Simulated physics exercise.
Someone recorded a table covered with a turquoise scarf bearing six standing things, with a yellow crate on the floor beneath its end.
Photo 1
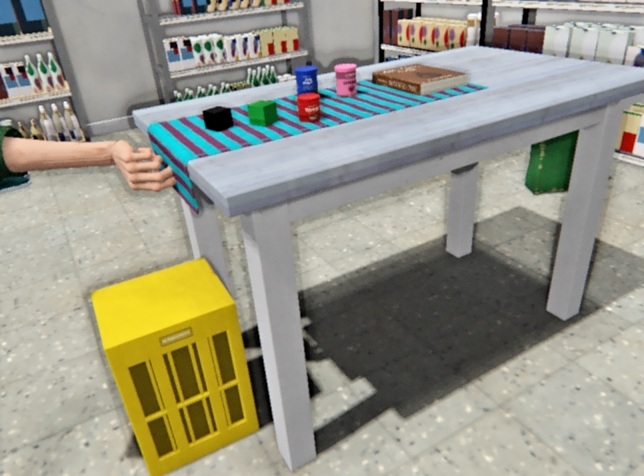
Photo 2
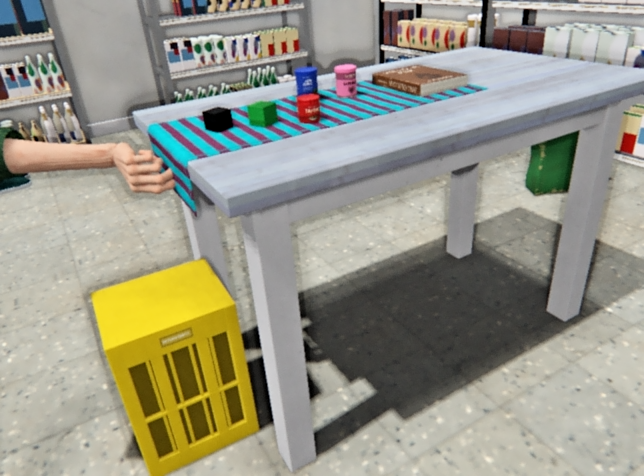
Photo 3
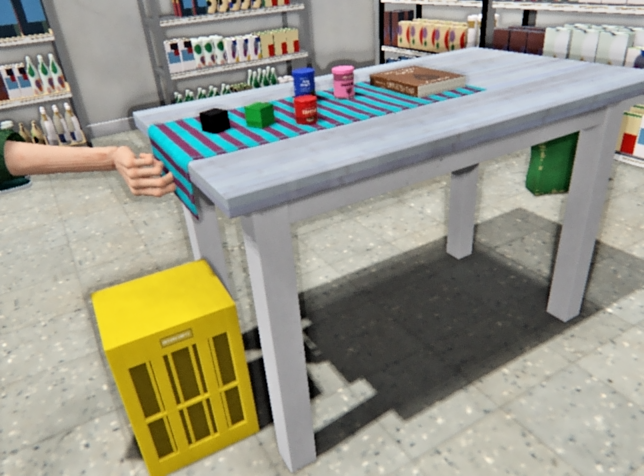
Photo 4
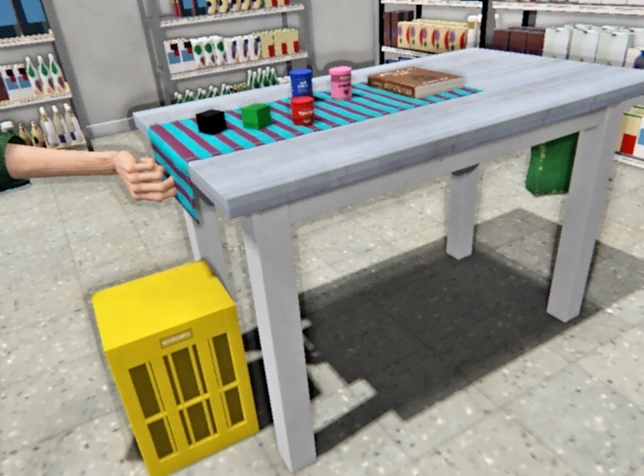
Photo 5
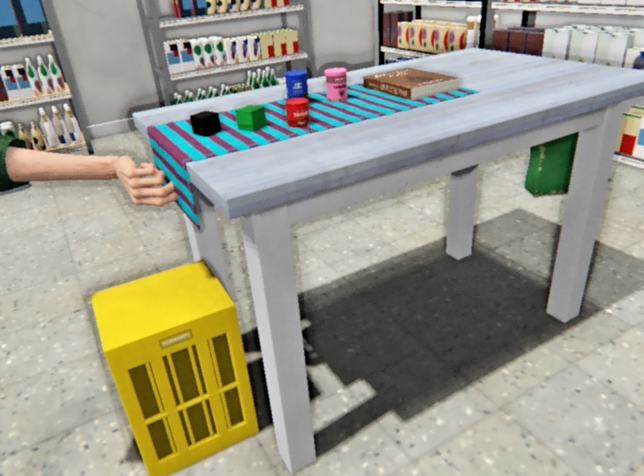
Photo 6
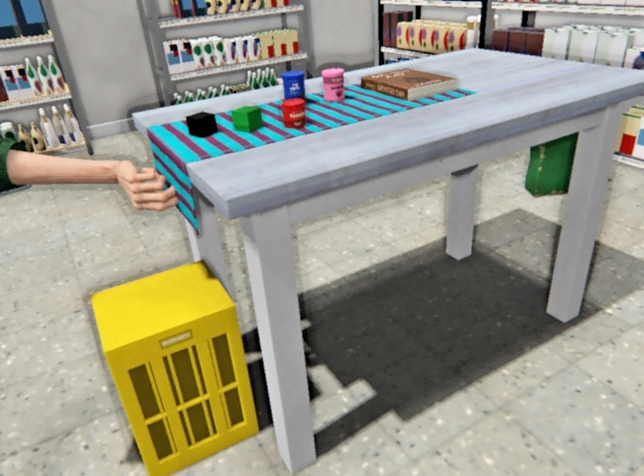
We see a hand beside the hanging end of a striped turquoise cloth on a table, above a yellow crate, as the cloth slides slightly left and its hem lowers, carrying cubes, small containers and a flat brown object along.
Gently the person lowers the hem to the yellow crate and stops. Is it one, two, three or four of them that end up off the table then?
It is two.
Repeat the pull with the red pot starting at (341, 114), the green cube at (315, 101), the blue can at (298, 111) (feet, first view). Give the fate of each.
The red pot stays put; the green cube stays put; and the blue can stays put.
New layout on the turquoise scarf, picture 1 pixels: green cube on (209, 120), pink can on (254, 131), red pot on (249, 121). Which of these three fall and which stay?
Outcome: Green cube falls away, pink can falls away, red pot falls away.
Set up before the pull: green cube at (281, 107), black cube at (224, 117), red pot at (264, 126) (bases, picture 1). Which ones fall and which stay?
The green cube remains up, the black cube tumbles off, the red pot comes down.
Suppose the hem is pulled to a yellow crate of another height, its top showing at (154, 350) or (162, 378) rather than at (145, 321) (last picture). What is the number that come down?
Count: 3, then 4.
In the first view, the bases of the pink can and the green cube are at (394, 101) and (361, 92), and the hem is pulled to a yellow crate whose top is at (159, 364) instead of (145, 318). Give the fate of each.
The pink can stays put, the green cube stays put.
Early on, hem near (187, 250); black cube gone.
Midway, hem on the crate; black cube and green cube gone.
Finally, hem on the crate; black cube and green cube gone. It carries off two.
